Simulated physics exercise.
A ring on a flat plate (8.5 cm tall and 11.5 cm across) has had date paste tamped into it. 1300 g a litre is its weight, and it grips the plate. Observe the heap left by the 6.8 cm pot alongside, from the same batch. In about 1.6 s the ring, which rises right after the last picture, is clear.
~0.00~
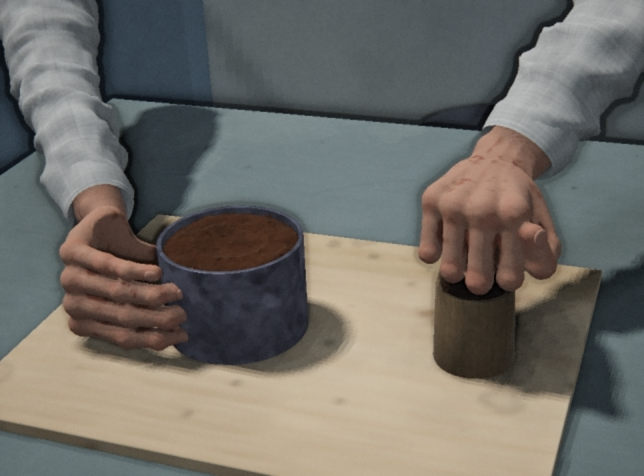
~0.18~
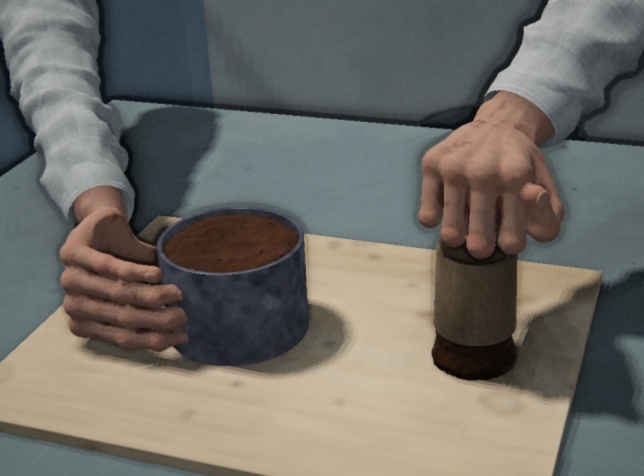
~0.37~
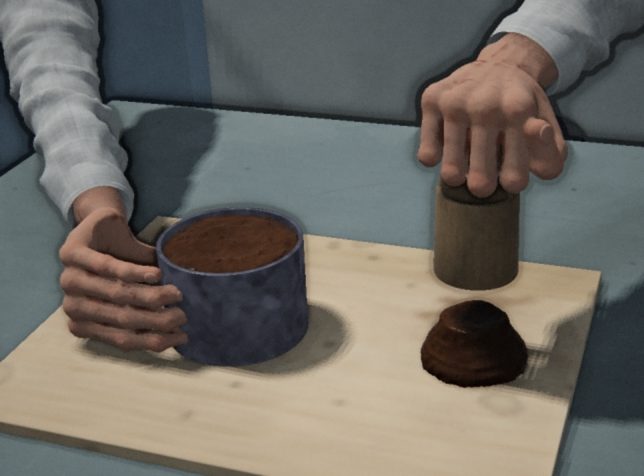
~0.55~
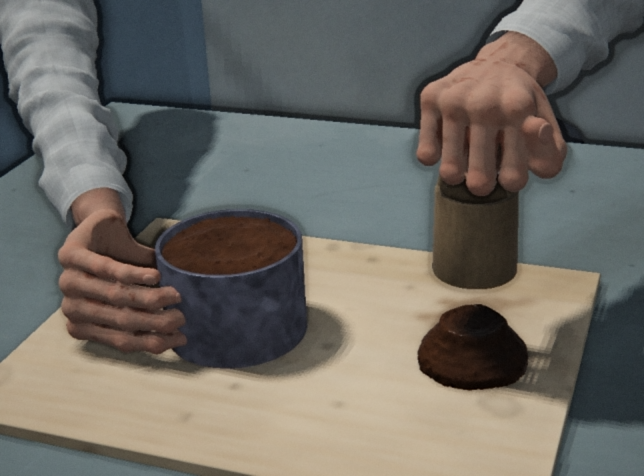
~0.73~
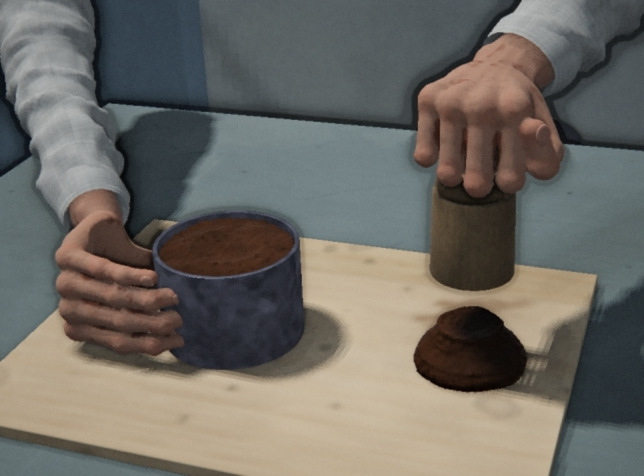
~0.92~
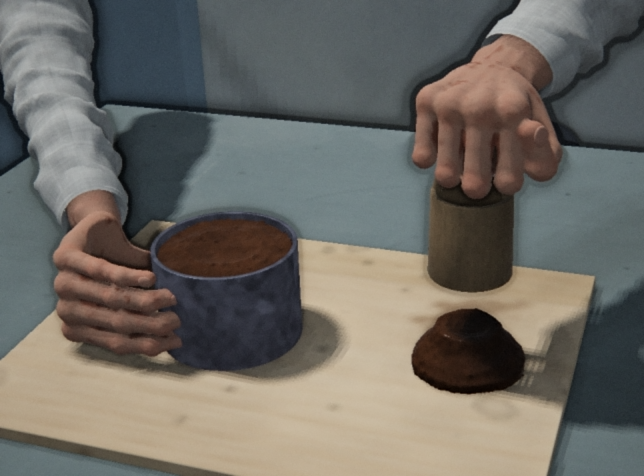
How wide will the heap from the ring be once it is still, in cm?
About 19.4 cm.
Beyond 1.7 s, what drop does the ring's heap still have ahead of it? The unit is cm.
About 0.5 cm more.
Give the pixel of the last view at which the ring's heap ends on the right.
Location: About (343, 333).
After 1.3 s, the ring is up 1.9 cm; the date paste has come down 0.3 cm to 8.2 cm and is 13 cm wide.
After 1.7 s, the ring is up 5.2 cm; the date paste has come down 3.1 cm to 5.4 cm and is 18 cm wide.
After 2.1 s, the ring is up 8.5 cm; the date paste has come down 3.6 cm to 4.9 cm and is 19 cm wide.
After 2.6 s, the ring is clear; the date paste has come down 3.7 cm to 4.8 cm and is 19 cm wide.
After 3.0 s, at rest, the ring is clear; the date paste has come down 3.7 cm to 4.8 cm and is 19 cm wide.
